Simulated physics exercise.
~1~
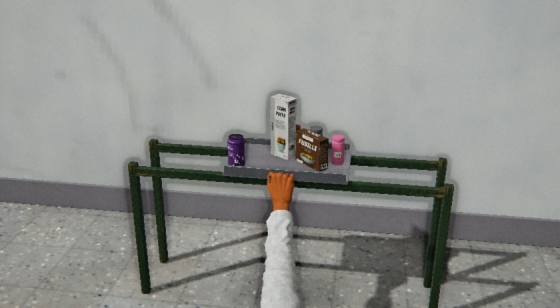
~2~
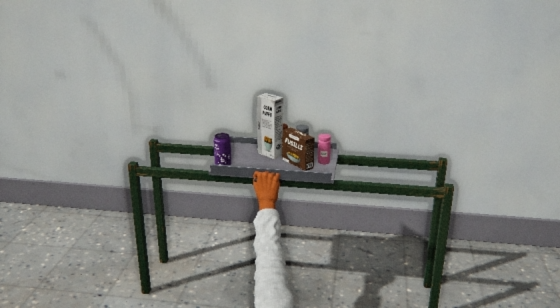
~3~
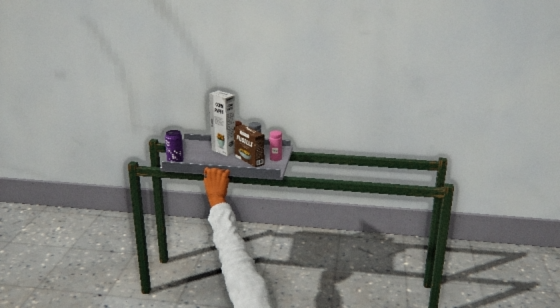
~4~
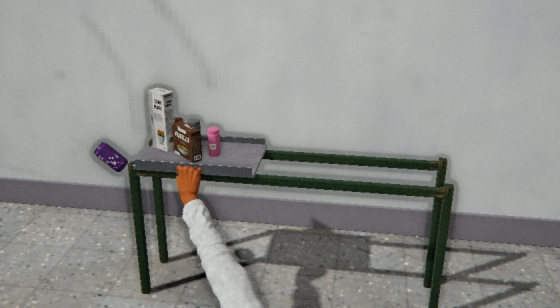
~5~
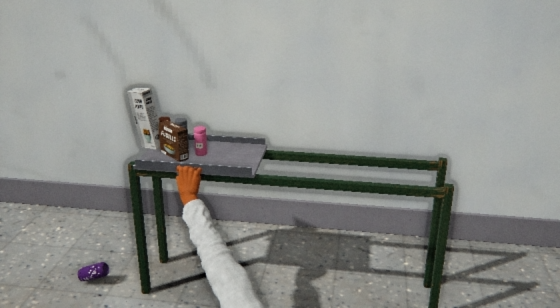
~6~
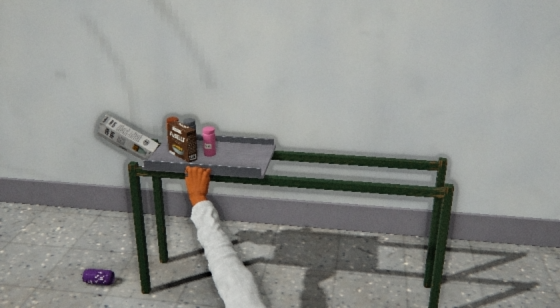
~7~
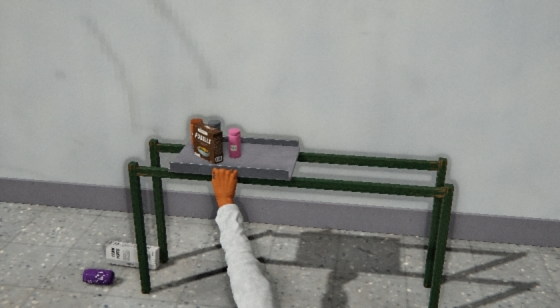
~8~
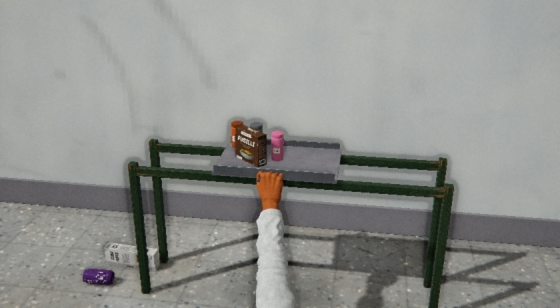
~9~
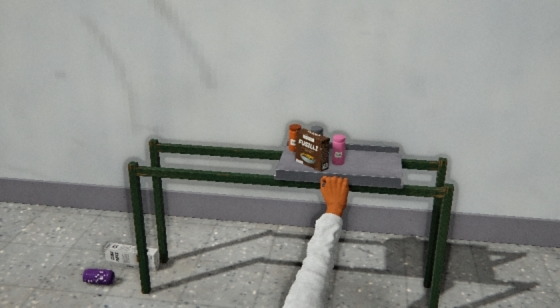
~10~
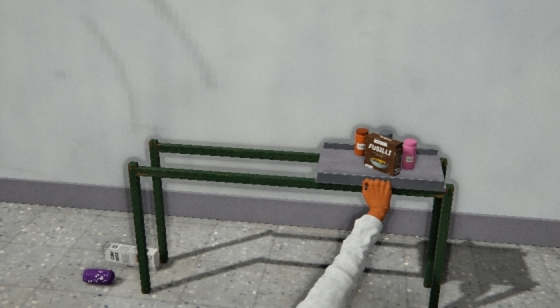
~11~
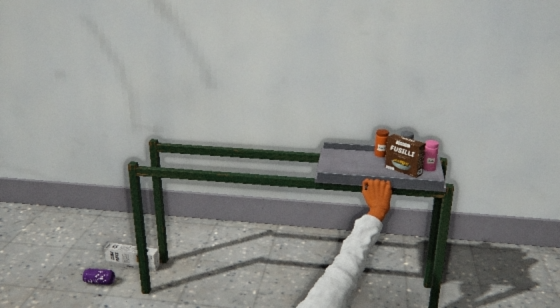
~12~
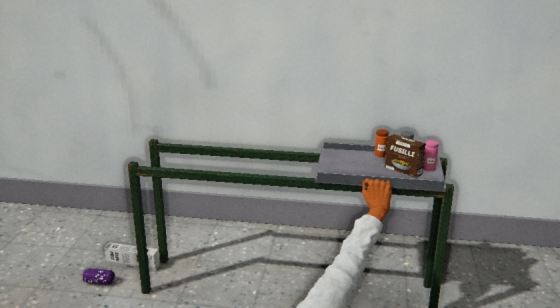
A gray tray holding a tall white carton, a brown packet and small purple, pink, orange and gray containers sits on a green metal frame against a pale wall, seen from the front and slightly above. An orange-gloved hand in a white sleeve slides it left. At the left end the purple can tips over the edge and drops to the speckled floor, and the white carton topples after it. The hand then moves the tray all the way right, where the remaining items shift rightward. They end upright on the tray, the two fallen things lying below left.
